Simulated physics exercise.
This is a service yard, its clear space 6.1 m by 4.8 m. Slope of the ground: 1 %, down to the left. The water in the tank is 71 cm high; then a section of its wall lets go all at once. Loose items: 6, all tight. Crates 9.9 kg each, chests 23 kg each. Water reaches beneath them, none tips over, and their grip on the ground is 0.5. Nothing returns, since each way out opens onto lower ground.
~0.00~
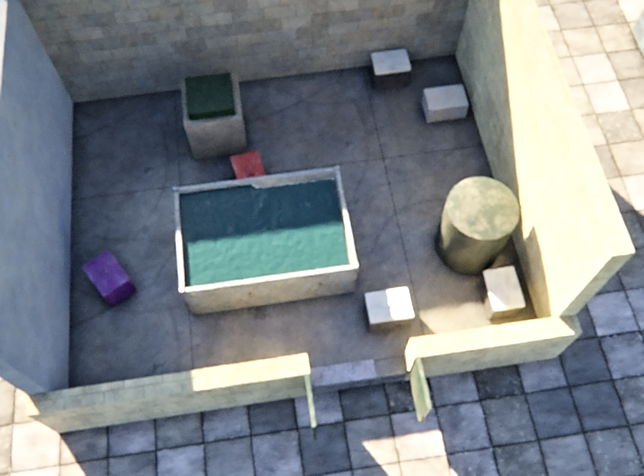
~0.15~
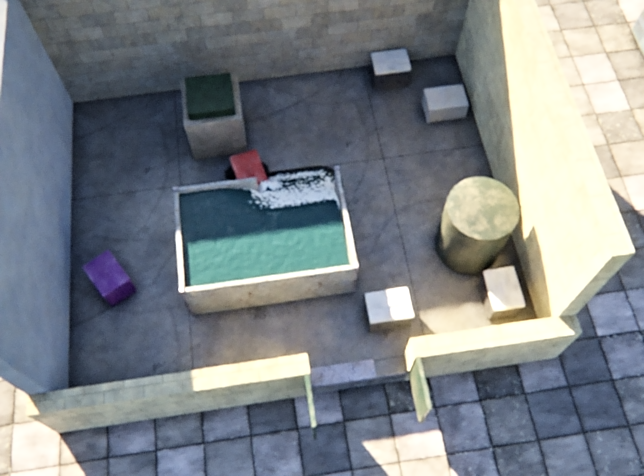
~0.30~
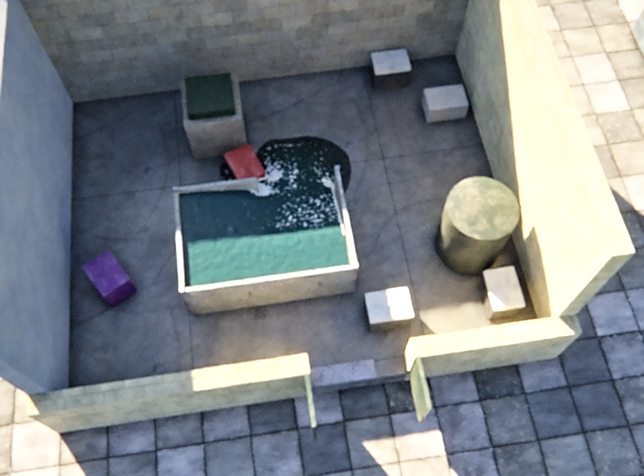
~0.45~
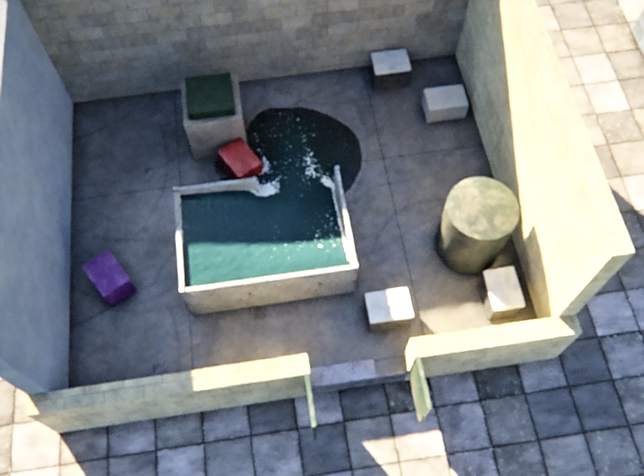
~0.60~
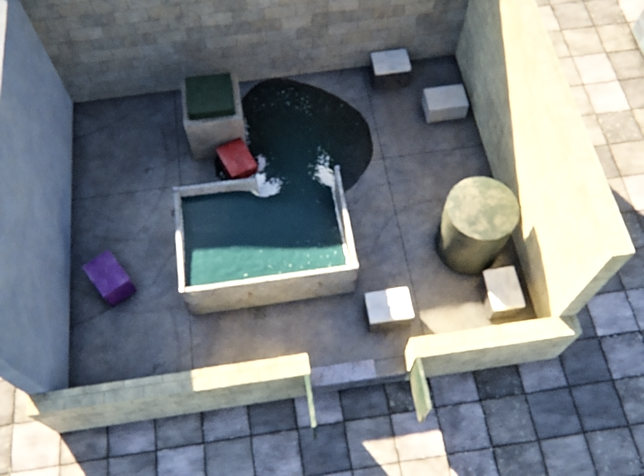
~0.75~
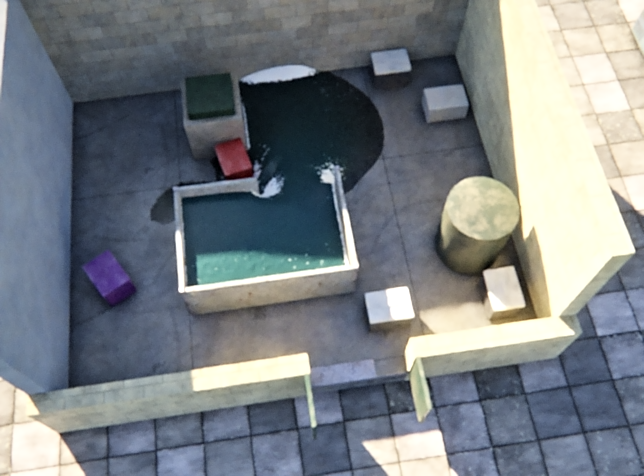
A walled yard's tank opens at the back, and water spreads behind it, nudging a red chest.
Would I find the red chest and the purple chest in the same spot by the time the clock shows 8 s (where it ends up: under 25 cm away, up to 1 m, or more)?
One by one: Red chest: Shifted somewhat; purple chest: Almost still.
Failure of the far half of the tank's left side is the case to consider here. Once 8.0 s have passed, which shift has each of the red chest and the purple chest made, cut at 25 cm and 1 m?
If so, the red chest remains in place, the purple chest is washed away.
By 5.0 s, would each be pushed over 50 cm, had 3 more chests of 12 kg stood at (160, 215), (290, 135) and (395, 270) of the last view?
Spot by spot, in turn: Falls short, exceeds it, falls short.
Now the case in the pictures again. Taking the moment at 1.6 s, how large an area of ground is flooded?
That flooded area is roughly 12 m2.
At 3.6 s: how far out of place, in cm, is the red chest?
Roughly 50 cm.
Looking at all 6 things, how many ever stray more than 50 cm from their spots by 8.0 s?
I make it 3.
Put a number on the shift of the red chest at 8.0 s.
It's about 50 cm away.
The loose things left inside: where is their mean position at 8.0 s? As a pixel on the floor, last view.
Around (328, 263).
After 1.6 s the red chest is near (230, 157), 0.3 m from its start, aground; the purple chest is near (106, 273), 0.0 m from its start, aground; 0 of 6 are out; 0 afloat.
After 3.6 s the red chest is near (217, 162), 0.5 m from its start, aground; the purple chest is near (106, 273), 0.0 m from its start, aground; 0 of 6 are out; 0 afloat.
After 5.6 s the red chest is near (217, 162), 0.5 m from its start, aground; the purple chest is near (106, 273), 0.0 m from its start, aground; 0 of 6 are out; 1 afloat.
After 8.0 s the red chest is near (217, 162), 0.5 m from its start, aground; the purple chest is near (106, 273), 0.0 m from its start, aground; 0 of 6 are out; 1 afloat.
